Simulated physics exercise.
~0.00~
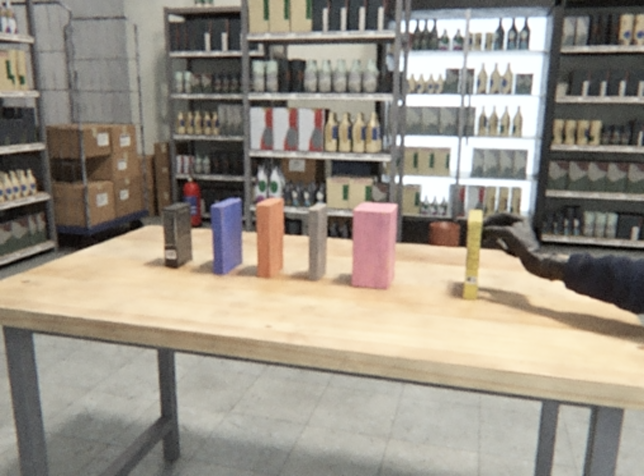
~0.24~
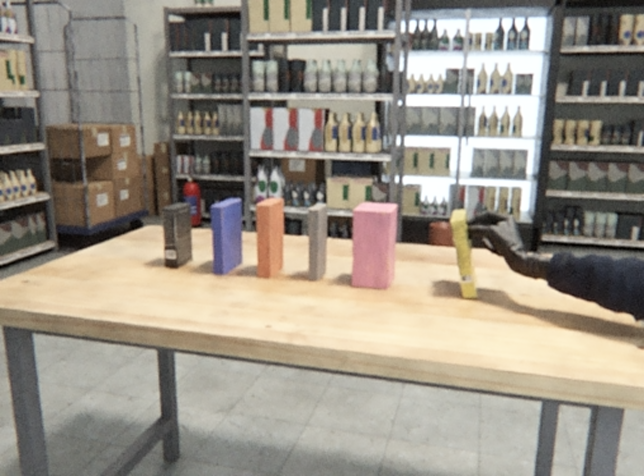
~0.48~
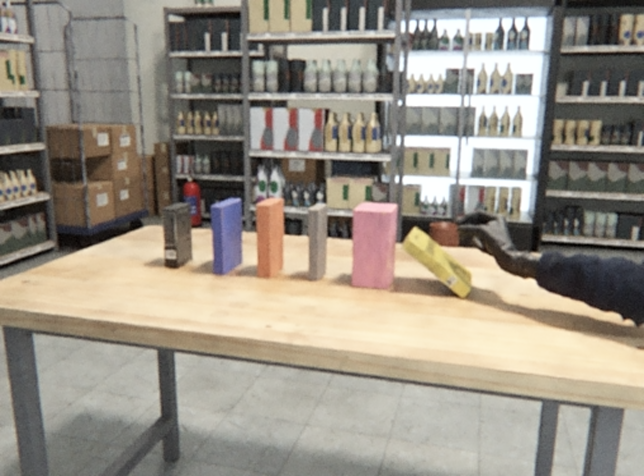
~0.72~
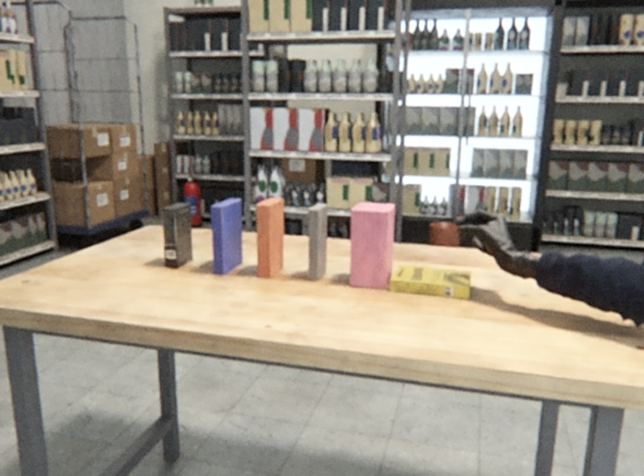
In the video, a dark-gloved hand tips an upright yellow packet leftward on a wooden table, and it falls onto its side beside the pink block, while the pink, grey, orange, blue and black pieces all remain standing.
